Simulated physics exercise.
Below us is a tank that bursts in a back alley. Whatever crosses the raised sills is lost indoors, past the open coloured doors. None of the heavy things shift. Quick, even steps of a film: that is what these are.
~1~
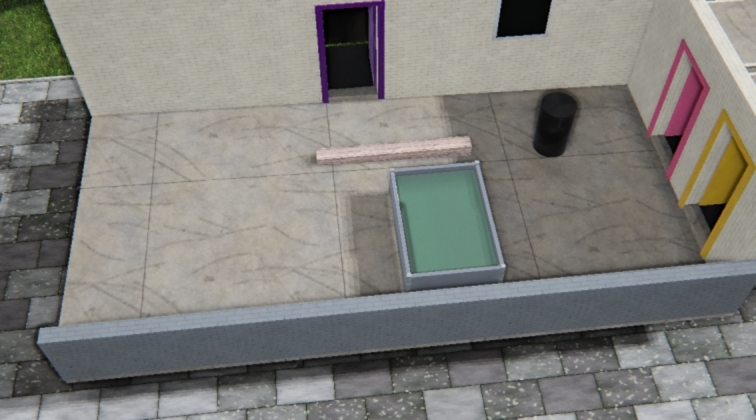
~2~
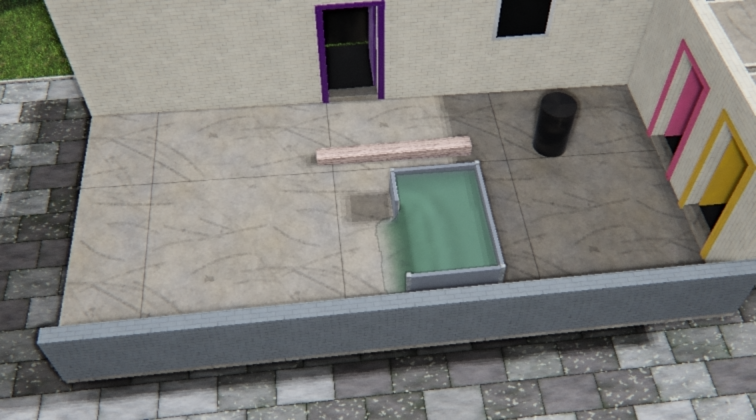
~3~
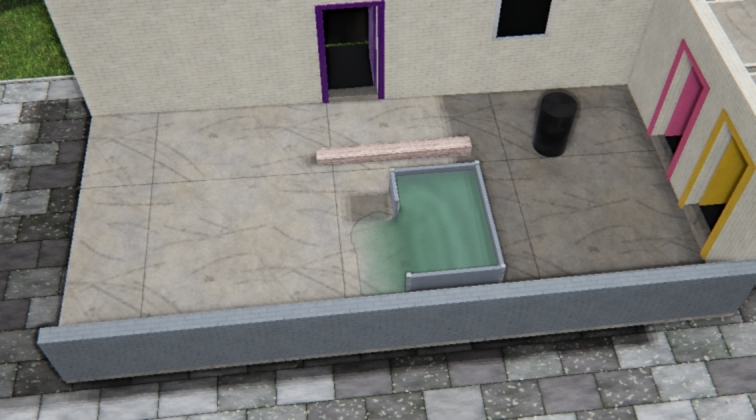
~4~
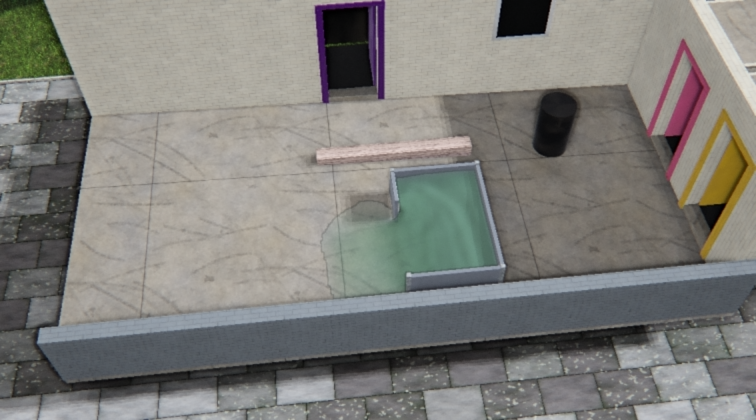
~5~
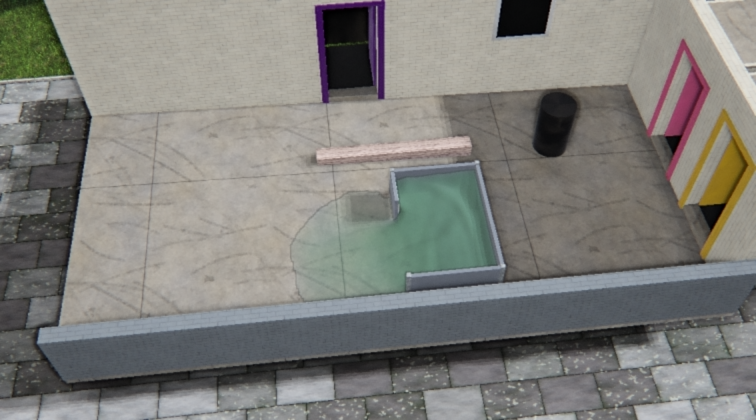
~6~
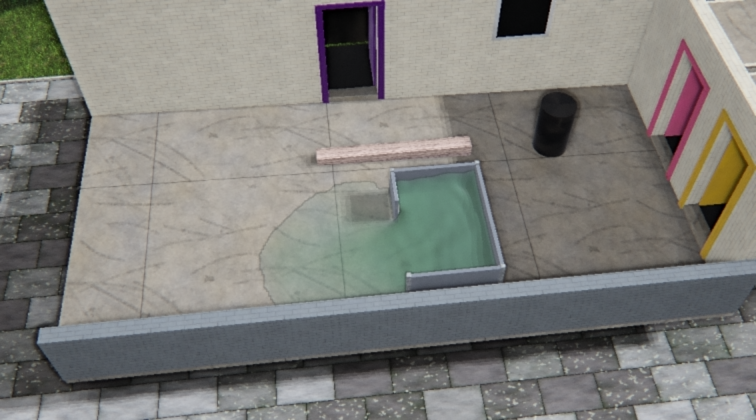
A walled tank of green water stands in a paved back alley courtyard, seen from above by a camera that stays still. Behind it lie a pale pink beam and, to the right, a black barrel, with a purple doorframe in the back wall and pink and yellow ones at right. The tank's left side opens and water pours out leftward, spreading across the floor in a widening, rounded sheet.
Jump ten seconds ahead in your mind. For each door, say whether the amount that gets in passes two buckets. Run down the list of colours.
Purple door: No, yellow door: No, pink door: No.
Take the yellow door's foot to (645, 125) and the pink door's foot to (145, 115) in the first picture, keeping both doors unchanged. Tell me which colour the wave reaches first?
That is the pink door.
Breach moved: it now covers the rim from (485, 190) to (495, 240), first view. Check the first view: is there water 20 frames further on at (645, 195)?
There: Awash.
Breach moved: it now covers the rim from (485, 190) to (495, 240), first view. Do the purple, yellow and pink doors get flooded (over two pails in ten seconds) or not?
My reading: Purple lets less in; yellow floods; pink is over.
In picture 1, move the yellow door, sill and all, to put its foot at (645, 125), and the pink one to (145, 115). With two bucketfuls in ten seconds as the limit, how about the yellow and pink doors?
I'd say the yellow door keeps within limits and the pink door keeps within limits.
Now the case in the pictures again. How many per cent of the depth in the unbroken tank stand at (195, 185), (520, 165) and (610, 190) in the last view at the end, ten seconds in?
In order: About 2, 4 and 0 in a hundred.
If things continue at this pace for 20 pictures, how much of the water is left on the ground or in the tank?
Roughly 86 out of every hundred parts.
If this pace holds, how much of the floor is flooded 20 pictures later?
About 45 in a hundred.
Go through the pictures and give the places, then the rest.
The first picture shows still water in the open tank at (444, 220).
In the second picture, water pours out at (404, 253) and has run to a hidden place.
In the third picture, water pours out at (404, 253) and has run to a hidden place.
In the fourth picture, water pours out at (404, 253) and has run to (331, 232).
In the fifth picture, water pours out at (404, 254) and has run to (297, 247).
In the sixth picture, the front is at (267, 252), out from the gap at (404, 253).
A moment on, water covers 20 % of the floor; the purple door not reached, the yellow door not reached, the pink door not reached.
Next, water covers 35 % of the floor; the purple door not reached, the yellow door not reached, the pink door not reached.
Then, water covers 45 % of the floor; the purple door not reached, the yellow door not reached, the pink door not reached.
Later, water covers 50 % of the floor; the purple door wet at the sill, nothing in, the yellow door not reached, the pink door not reached.
In the end, water covers 50 % of the floor; the purple door wet at the sill, nothing in, the yellow door wet at the sill, nothing in, the pink door not reached.
